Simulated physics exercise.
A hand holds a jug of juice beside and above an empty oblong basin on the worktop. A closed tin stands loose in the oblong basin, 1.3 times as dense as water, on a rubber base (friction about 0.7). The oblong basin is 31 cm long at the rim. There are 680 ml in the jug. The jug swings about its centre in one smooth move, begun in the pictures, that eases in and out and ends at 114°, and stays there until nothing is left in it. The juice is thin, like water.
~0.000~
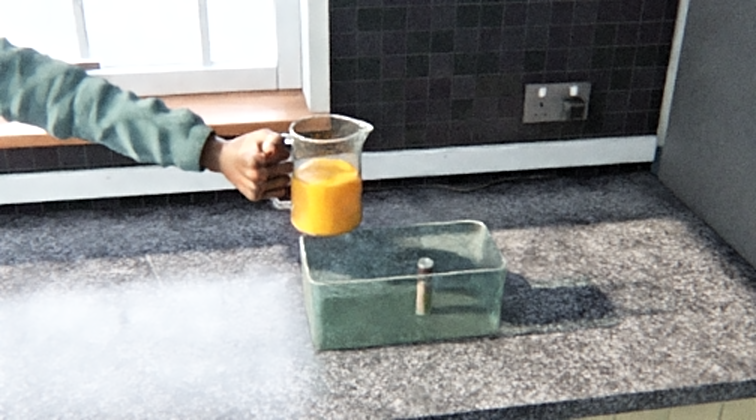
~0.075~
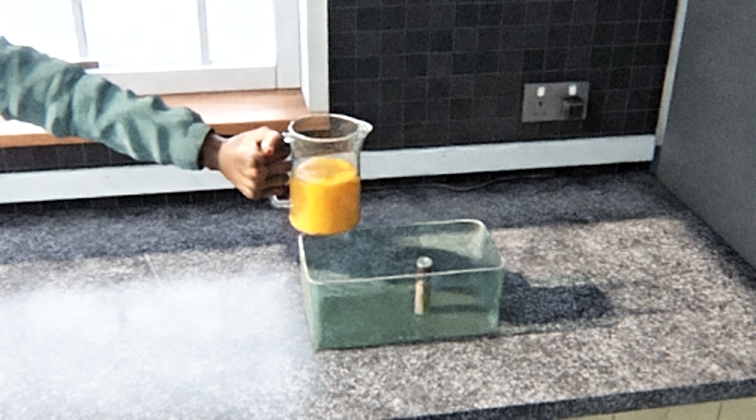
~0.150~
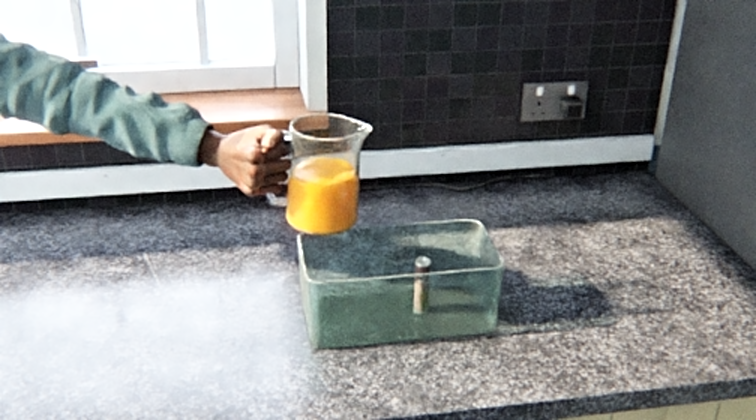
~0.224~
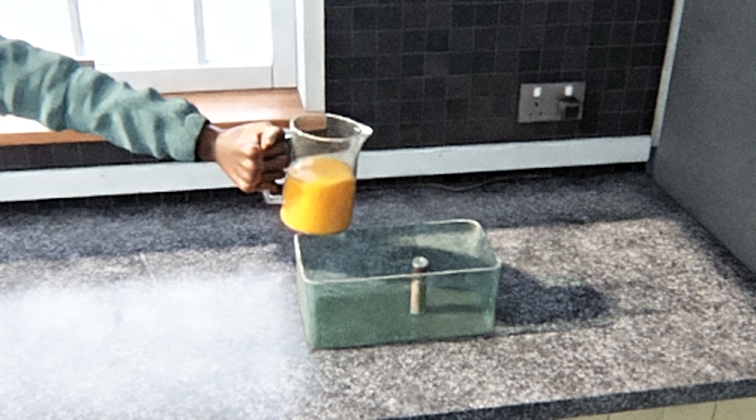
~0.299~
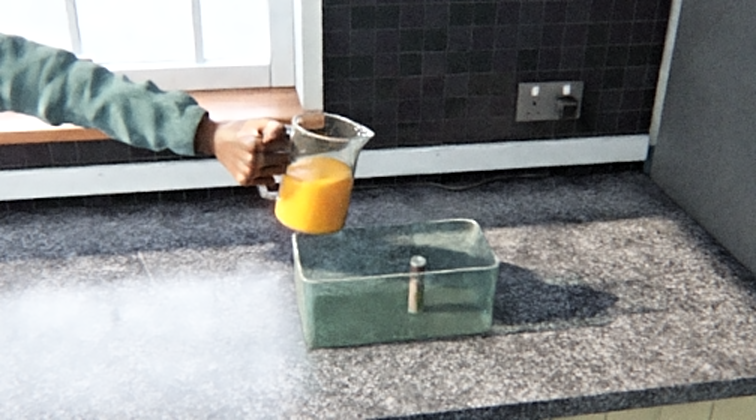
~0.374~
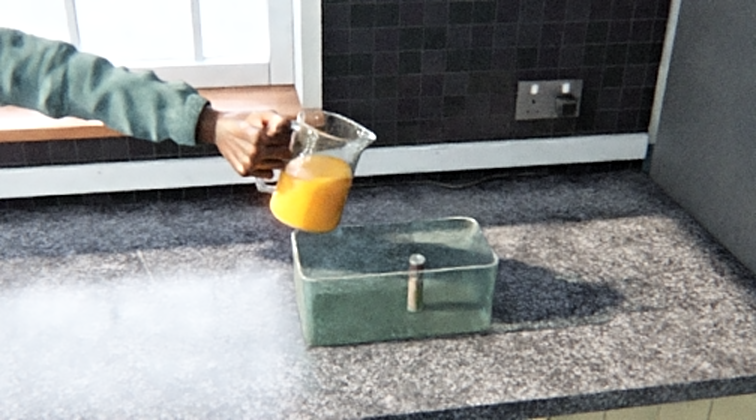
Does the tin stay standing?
The tin falls.
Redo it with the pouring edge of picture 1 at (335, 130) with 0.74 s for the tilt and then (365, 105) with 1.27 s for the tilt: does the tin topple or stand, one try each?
First it keeps standing; then it falls.
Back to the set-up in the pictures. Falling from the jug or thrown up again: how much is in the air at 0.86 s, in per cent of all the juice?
About 2 per cent.
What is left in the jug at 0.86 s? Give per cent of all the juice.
Some 98 per cent.
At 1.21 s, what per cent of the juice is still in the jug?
About 40 per cent.
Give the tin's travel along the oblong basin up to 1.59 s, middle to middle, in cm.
Some 6 cm.
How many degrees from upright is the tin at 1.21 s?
About 30°.
Then, 0.86 s in, the tilt is 71° and 98 per cent is still to pour; the tin stands where it began.
Then, 1.21 s in, the tilt is 105° and 41 per cent is still to pour; the tin leans 32°.
Then, 1.59 s in, the tilt is 114° and 2 per cent is still to pour; the tin lies on its side.
Then, 1.99 s in, the tilt is 114° and 0 per cent is still to pour; the tin lies on its side.
Finally, the tin lies on its side.
